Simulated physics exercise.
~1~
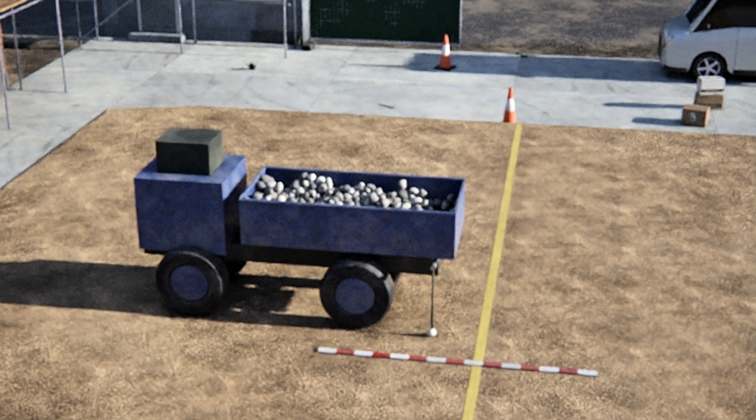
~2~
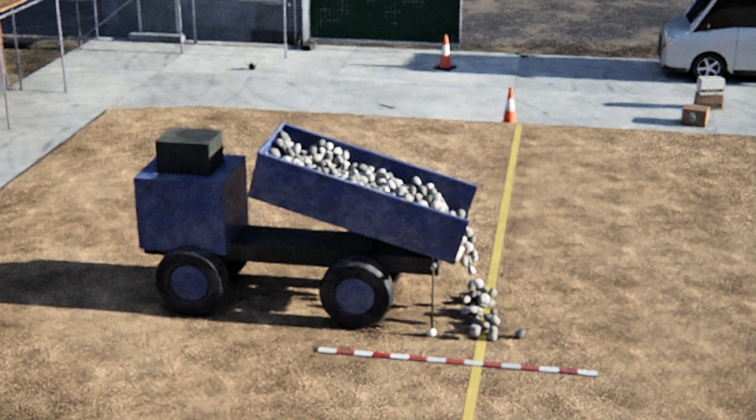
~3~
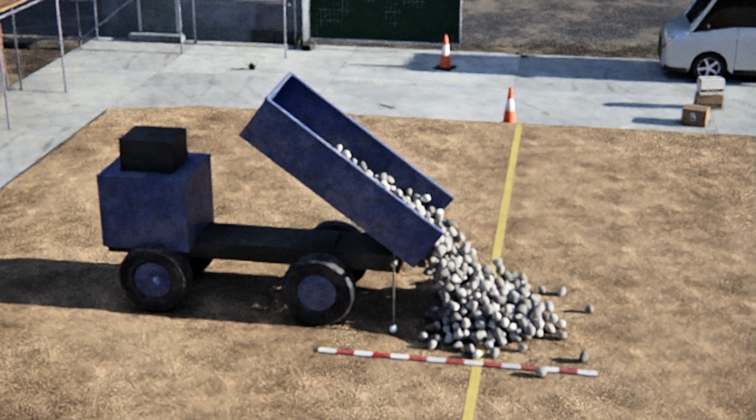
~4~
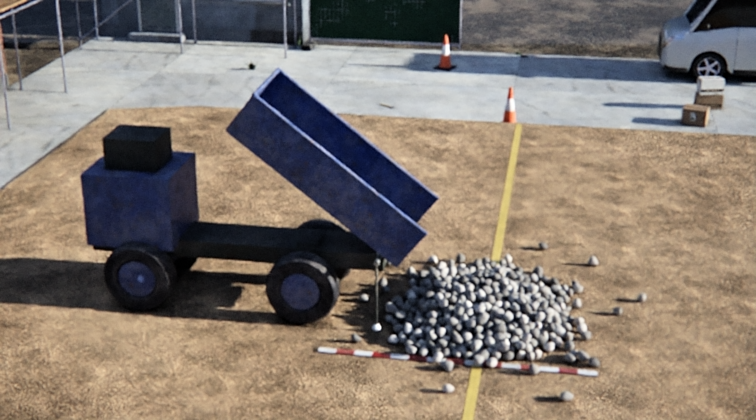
At first, a blue tipper truck stands on level brown ground, its body lying flat and full of rounded grey and white stones, with a yellow line and a striped staff near its rear. The body tilts up at the front, and the first stones spill from the back onto the ground by the line. It rises steeper while the truck moves a little to the left, and the stones pour into a growing heap. Finally the body stands raised and empty, and the heap straddles the line, slightly more of it on the truck's side, with a few strays scattered around.
